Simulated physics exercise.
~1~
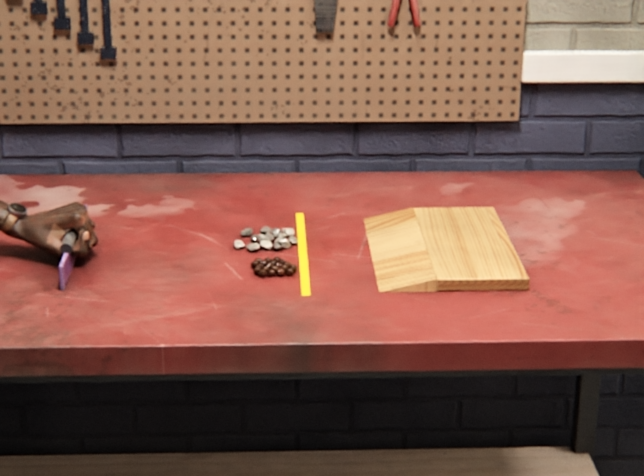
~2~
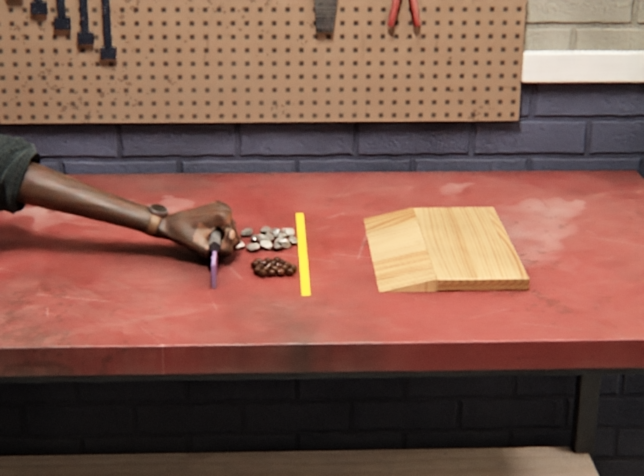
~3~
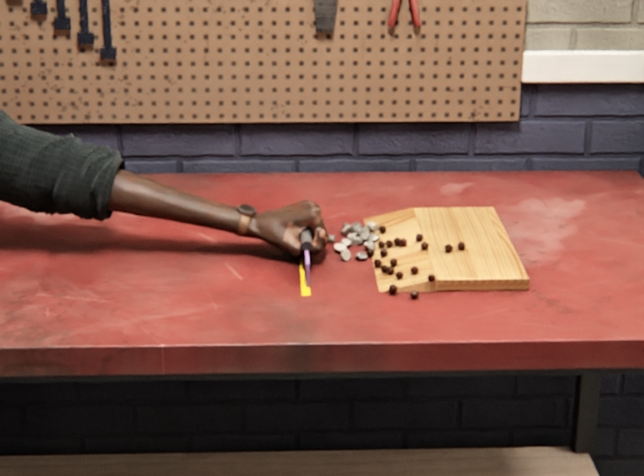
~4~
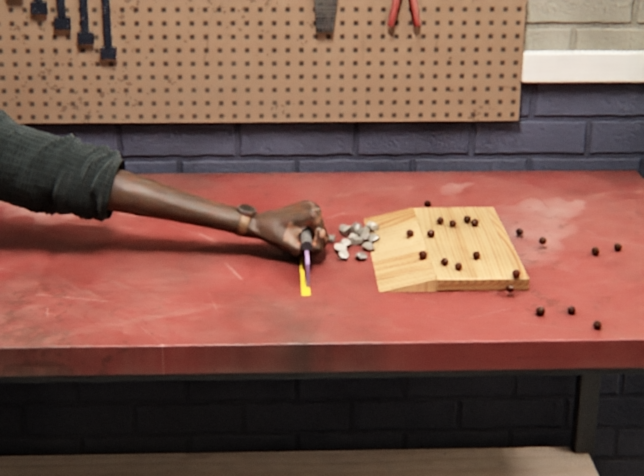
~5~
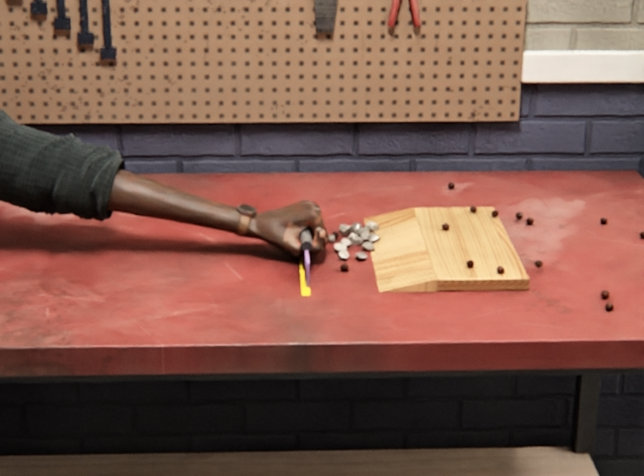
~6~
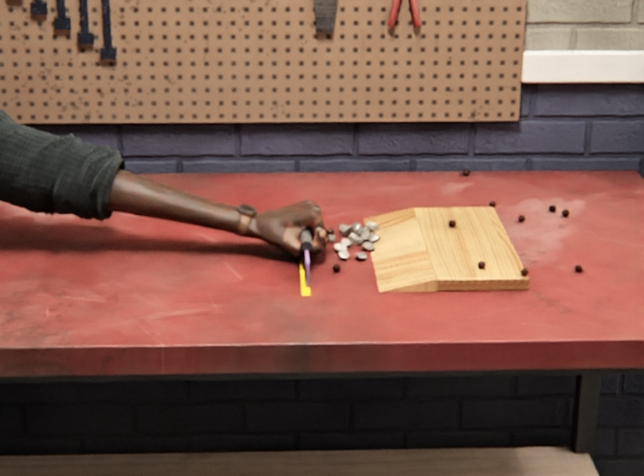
On a red workbench, a hand slid a scraper right into grey pebbles and small brown beads, stopping at the yellow tape; the pebbles halted around the wooden ramp's foot, while most beads scattered up over it and onto the bench beyond.
